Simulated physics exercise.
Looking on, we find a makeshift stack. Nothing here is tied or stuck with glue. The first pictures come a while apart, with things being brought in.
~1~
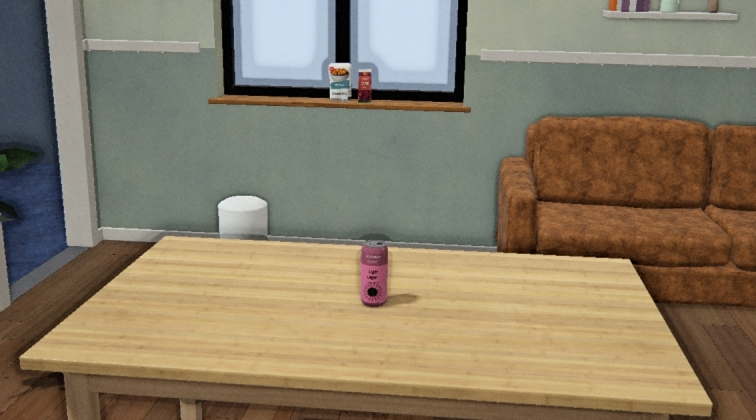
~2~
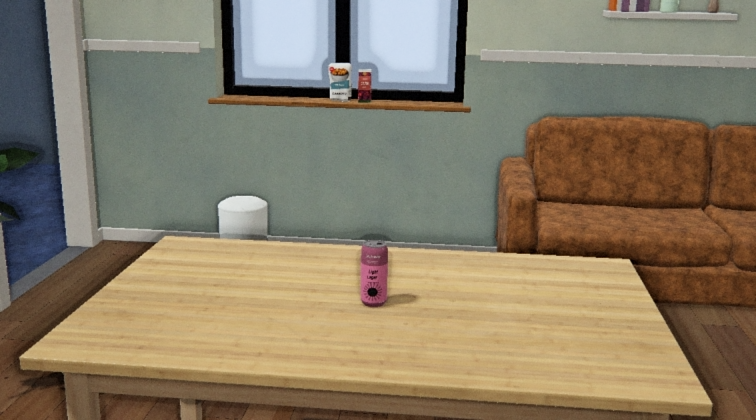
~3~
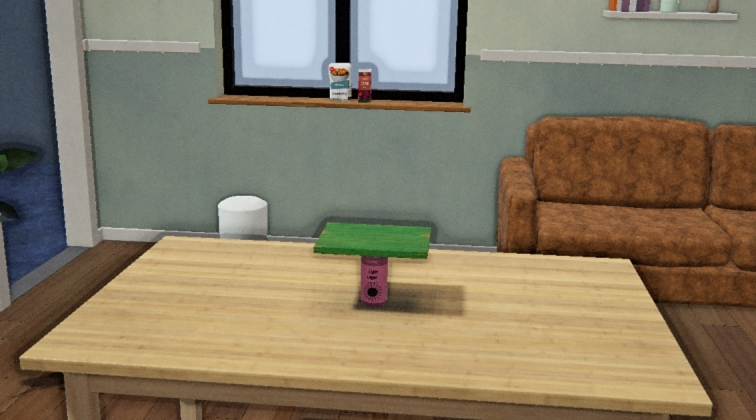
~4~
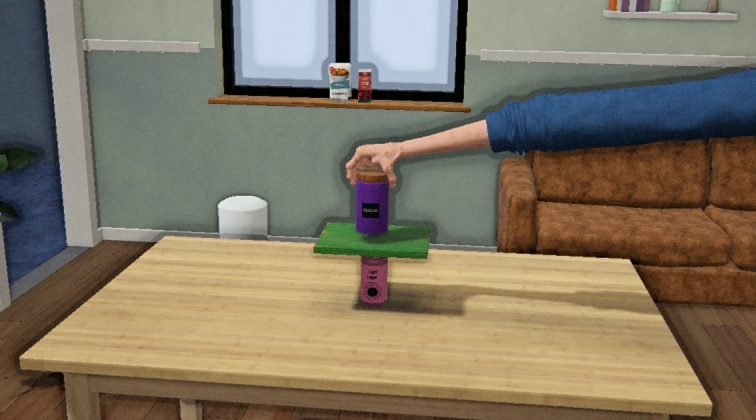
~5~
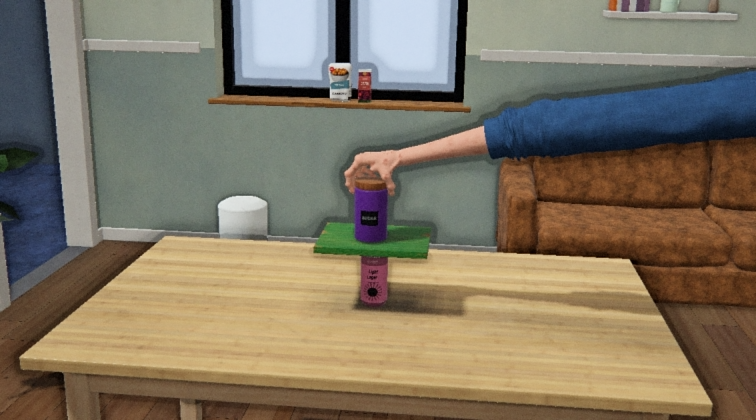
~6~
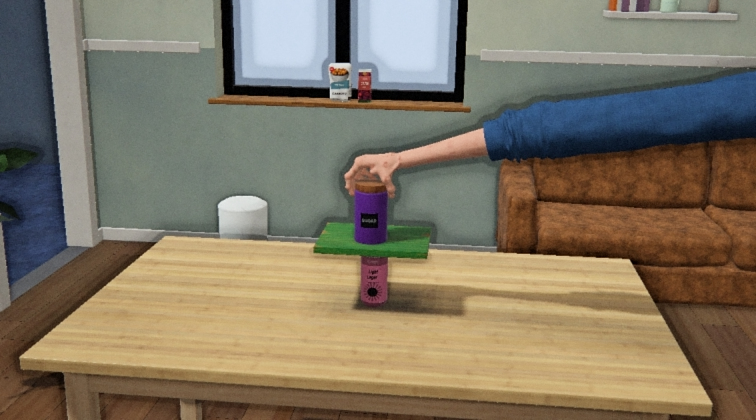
A hand lowers a purple jar onto a green board resting on a pink can.
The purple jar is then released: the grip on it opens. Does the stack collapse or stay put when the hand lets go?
It stays put.
Then, 0.10 s on from there, no change.
Then, 0.40 s on from there, purple jar resting near (371, 212).
In the end, all 3 unmoved. At the end, from the last picture's camera, purple jar near (371, 212). The stack stays up.
